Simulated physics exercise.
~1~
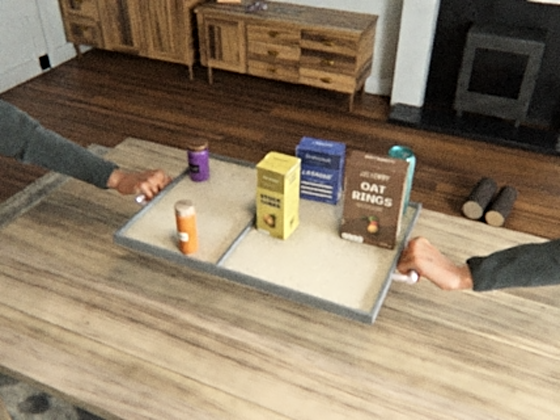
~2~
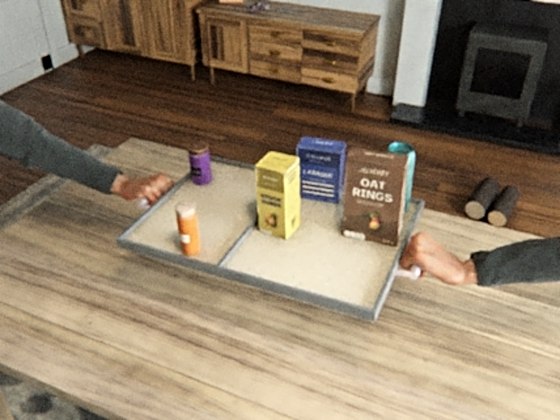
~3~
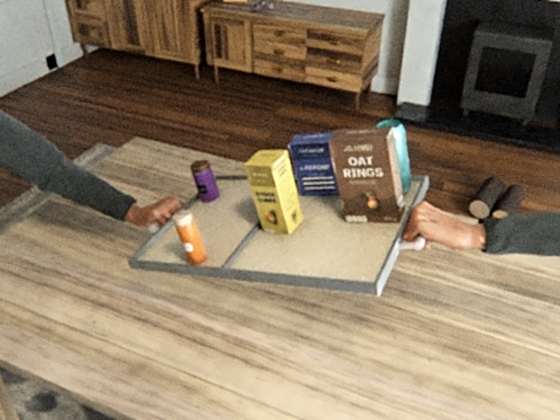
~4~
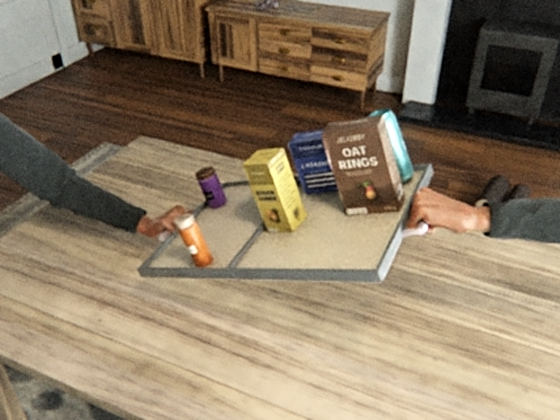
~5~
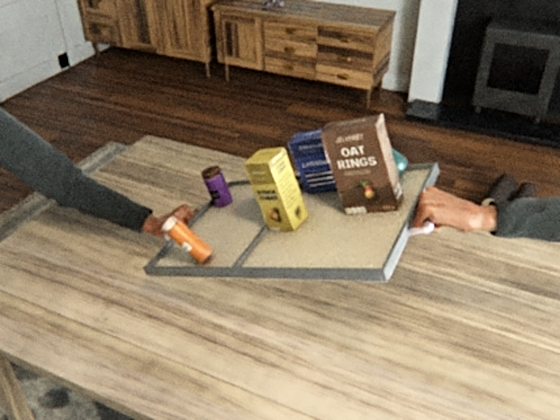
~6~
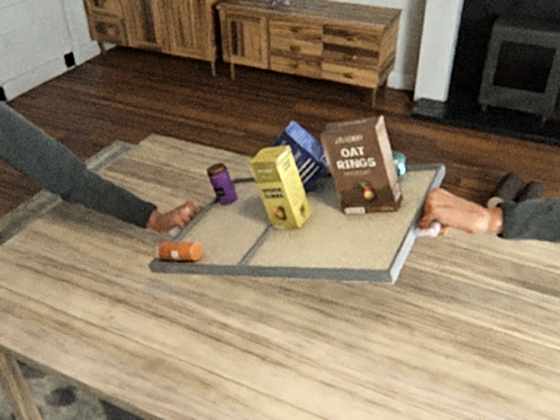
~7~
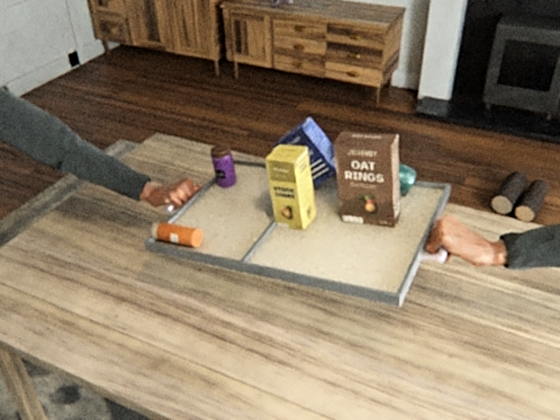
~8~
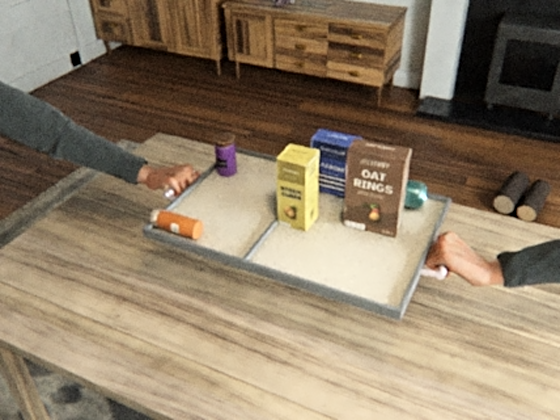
Two hands hold a grey-rimmed serving tray above a pale wooden table in a room with wooden cabinets and a dark fireplace, seen from slightly above. An orange shaker and a purple one stand on the left, with a yellow carton in the middle and a blue packet, a brown oat rings box and a turquoise can on the right. The tray tilts down to the left, and everything on it leans. The orange shaker and the turquoise can topple, while the blue packet tips sideways behind the yellow carton. As the tray levels, the blue packet rights itself, leaving only the shaker and can lying down.
